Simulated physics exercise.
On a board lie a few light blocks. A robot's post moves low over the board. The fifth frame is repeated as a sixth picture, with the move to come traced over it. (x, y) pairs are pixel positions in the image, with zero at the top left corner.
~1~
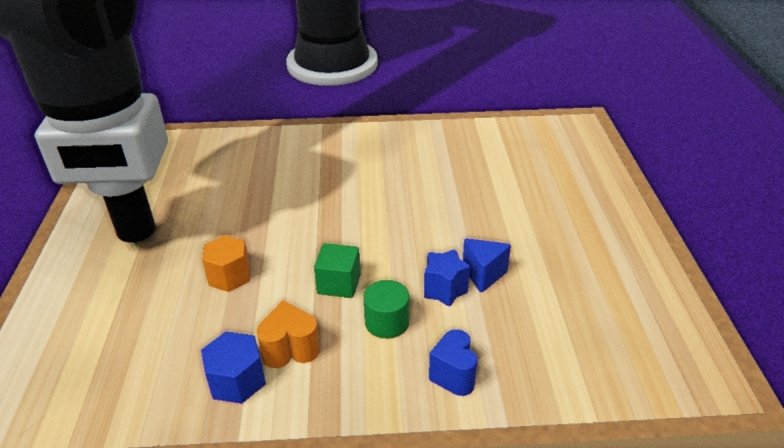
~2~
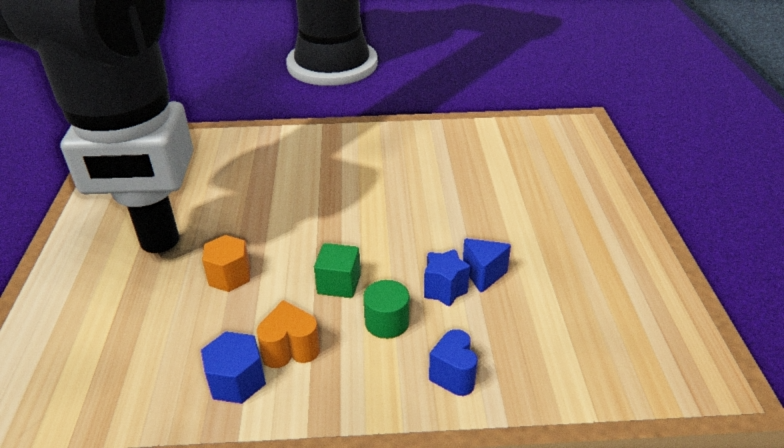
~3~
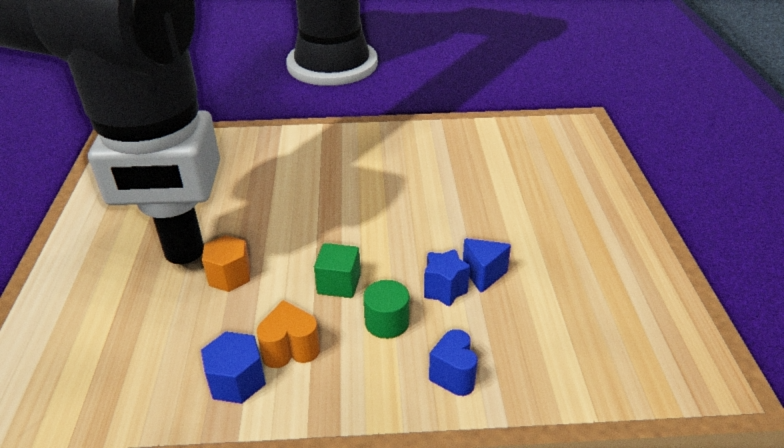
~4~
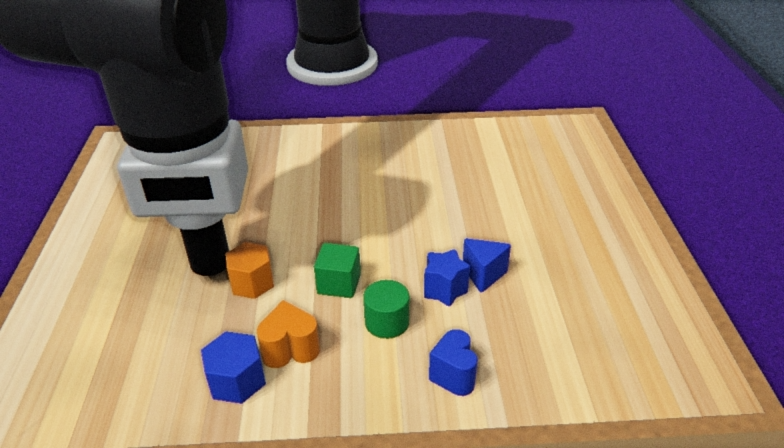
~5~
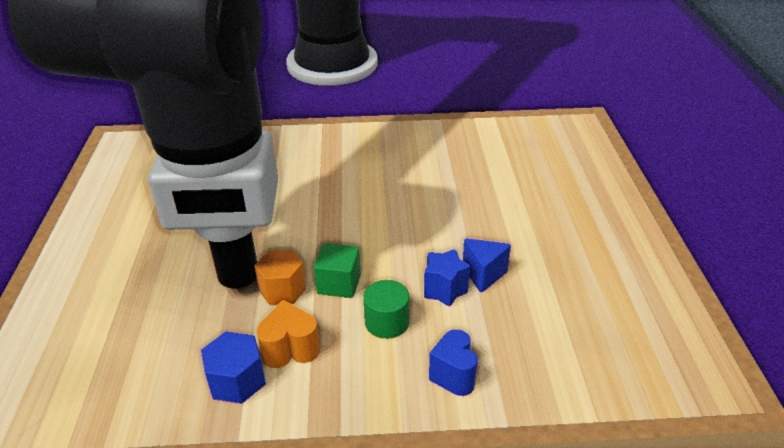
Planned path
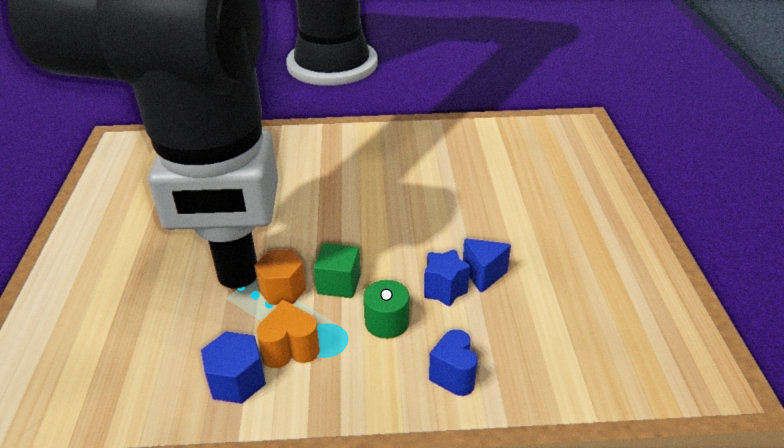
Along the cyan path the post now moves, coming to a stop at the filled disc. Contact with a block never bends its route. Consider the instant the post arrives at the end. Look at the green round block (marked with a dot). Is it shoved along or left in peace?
Stays put.
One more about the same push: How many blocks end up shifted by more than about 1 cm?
It's going to be three or more.
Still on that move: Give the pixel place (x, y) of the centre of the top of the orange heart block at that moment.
By then it is at (299, 345).
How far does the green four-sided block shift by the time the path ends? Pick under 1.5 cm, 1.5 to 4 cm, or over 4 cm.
Offset: 1.5 to 4 cm.
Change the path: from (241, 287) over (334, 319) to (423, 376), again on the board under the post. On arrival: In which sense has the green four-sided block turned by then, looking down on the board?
Viewed from overhead, the green four-sided block winds up turned anticlockwise.
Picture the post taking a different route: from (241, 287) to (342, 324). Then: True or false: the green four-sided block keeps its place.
The statement is incorrect.
Drawn move, in a line from (241, 287) to (326, 340); the dot is on the green round block.
The first path, step by step. One third of the way, post (267, 292); orange hexagon (308, 270), turned 35° anticlockwise; green four-sided block (347, 255), turned 20° anticlockwise.
Two thirds of the way, post (296, 310); orange hexagon (336, 279), turned 65° anticlockwise; orange heart block (291, 334), turned 20° clockwise; green four-sided block (360, 254), turned 50° anticlockwise.
At the end, post (325, 328); orange hexagon (344, 282), turned 80° anticlockwise; orange heart block (299, 345), turned 75° clockwise; green four-sided block (362, 253), turned 60° anticlockwise; green round block still.
